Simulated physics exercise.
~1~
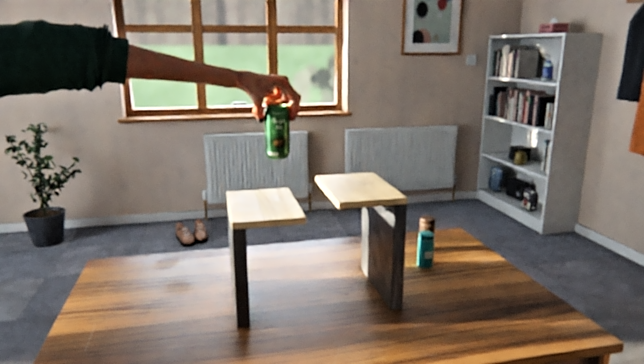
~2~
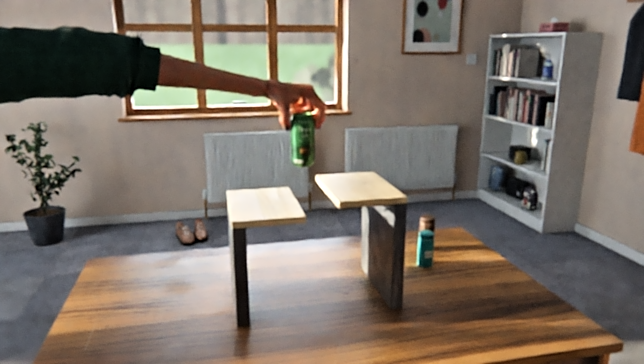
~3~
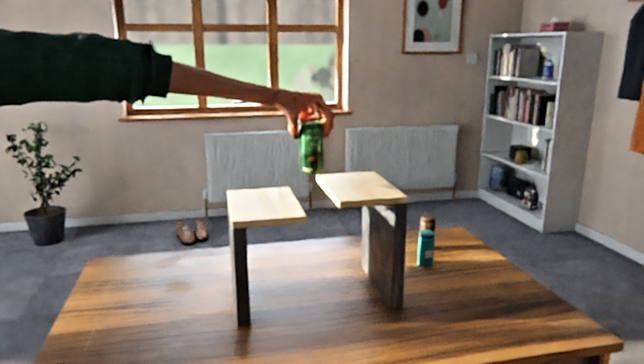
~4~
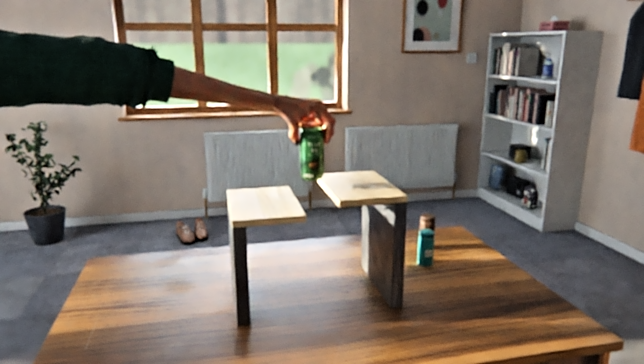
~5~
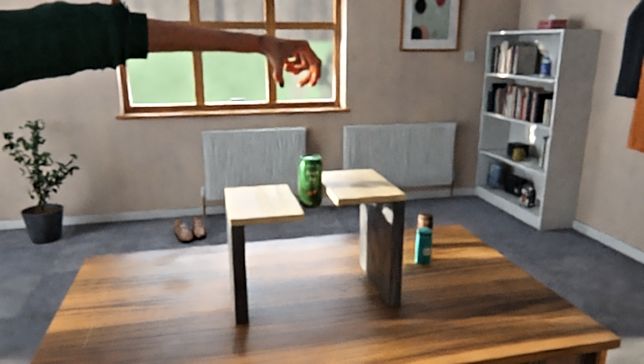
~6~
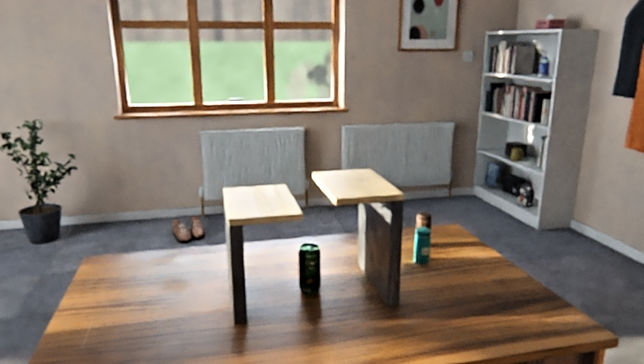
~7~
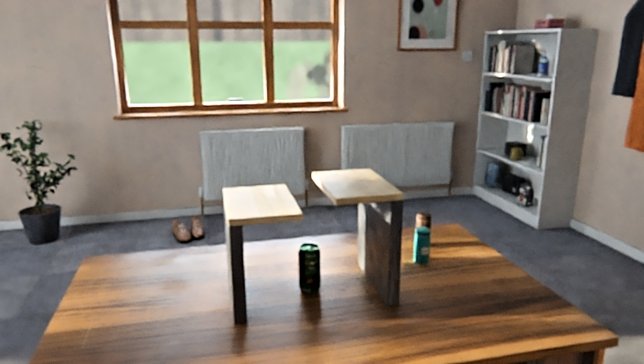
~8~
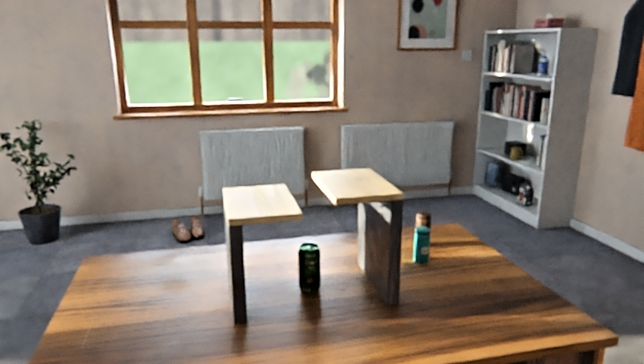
Green can lowered by a hand between two supports, released, dropping through the gap and standing upright on the wooden table.
